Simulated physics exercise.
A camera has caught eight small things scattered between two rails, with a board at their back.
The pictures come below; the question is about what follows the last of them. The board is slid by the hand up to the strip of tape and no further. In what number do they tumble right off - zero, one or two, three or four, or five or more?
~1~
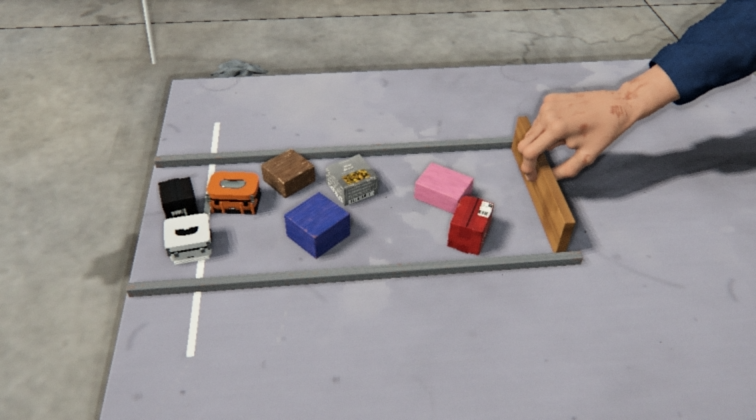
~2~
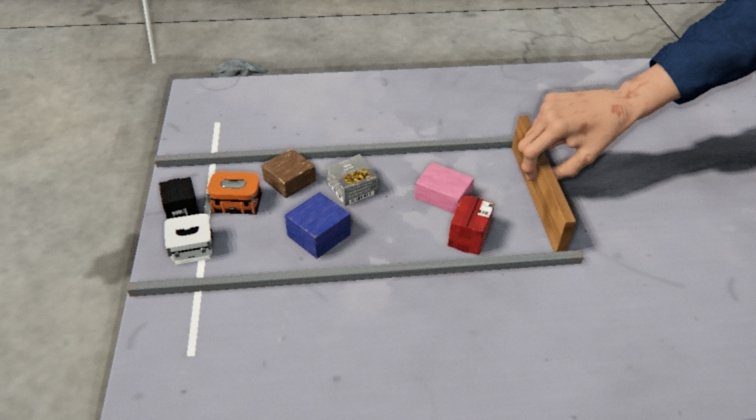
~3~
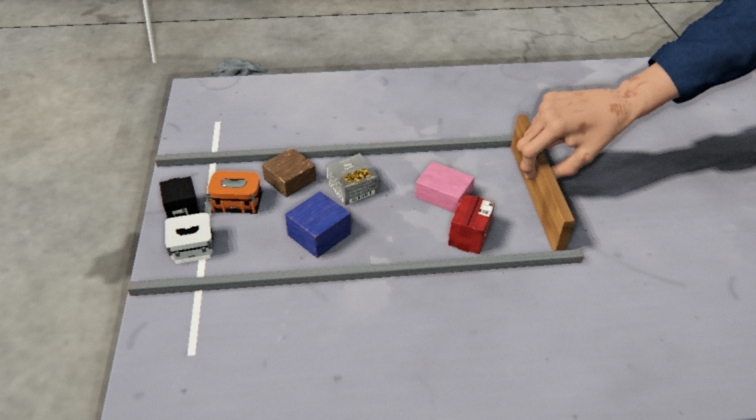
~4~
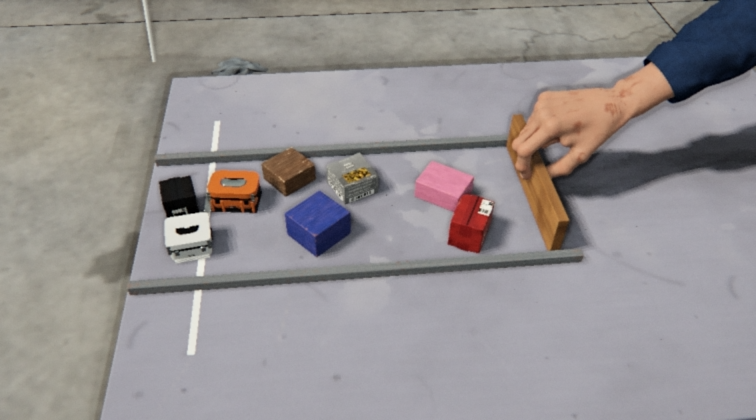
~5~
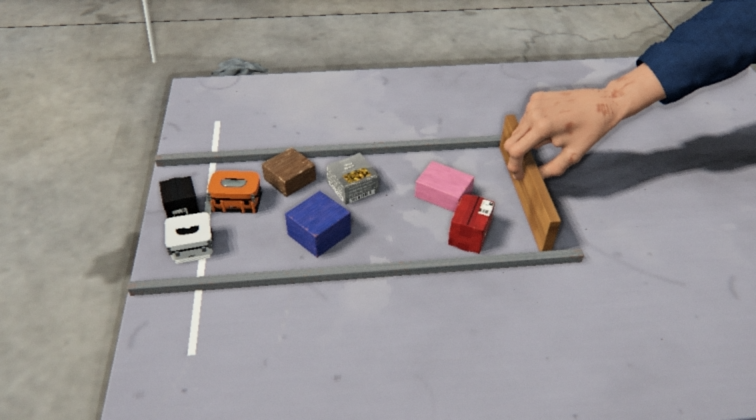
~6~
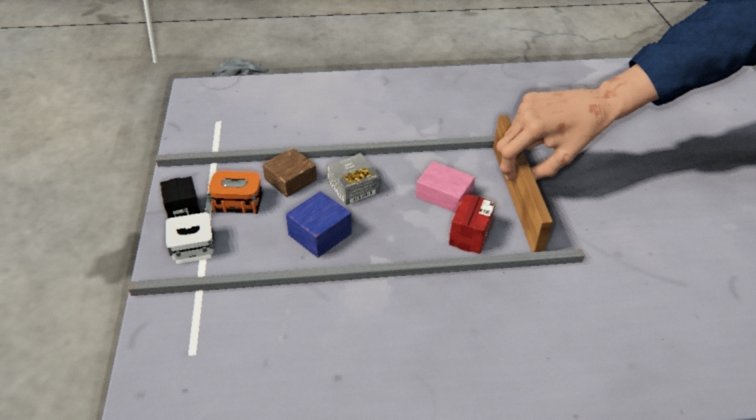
The table loses three, maybe four.
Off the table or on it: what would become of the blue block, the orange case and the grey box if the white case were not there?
Result: Blue block stays, orange case comes off, grey box stays.
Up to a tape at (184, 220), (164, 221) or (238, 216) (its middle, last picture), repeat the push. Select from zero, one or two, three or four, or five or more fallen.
Counting what would fall each time, I get more than four; 5 or more; 1 or 2.
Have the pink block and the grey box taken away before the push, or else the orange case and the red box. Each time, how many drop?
The answer is 2 and then 3.
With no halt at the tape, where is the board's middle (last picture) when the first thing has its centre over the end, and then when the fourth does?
The first puts it near (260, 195), the next near (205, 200).
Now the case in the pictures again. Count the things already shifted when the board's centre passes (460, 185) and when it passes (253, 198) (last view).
Counting first: 2, next 8.
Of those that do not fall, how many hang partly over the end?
2 is the number.
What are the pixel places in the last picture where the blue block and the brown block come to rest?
You'll see the blue block at (140, 248), with the brown block at (153, 174).
A little later, none off yet; black box at rest near (181, 200); white case at rest near (191, 239); orange case at rest near (236, 192).
Next, none off yet; black box at rest near (181, 200); white case at rest near (191, 239); orange case at rest near (230, 195).
When it is over, the number that fall off is three or four; down, orange case, white case and black box.
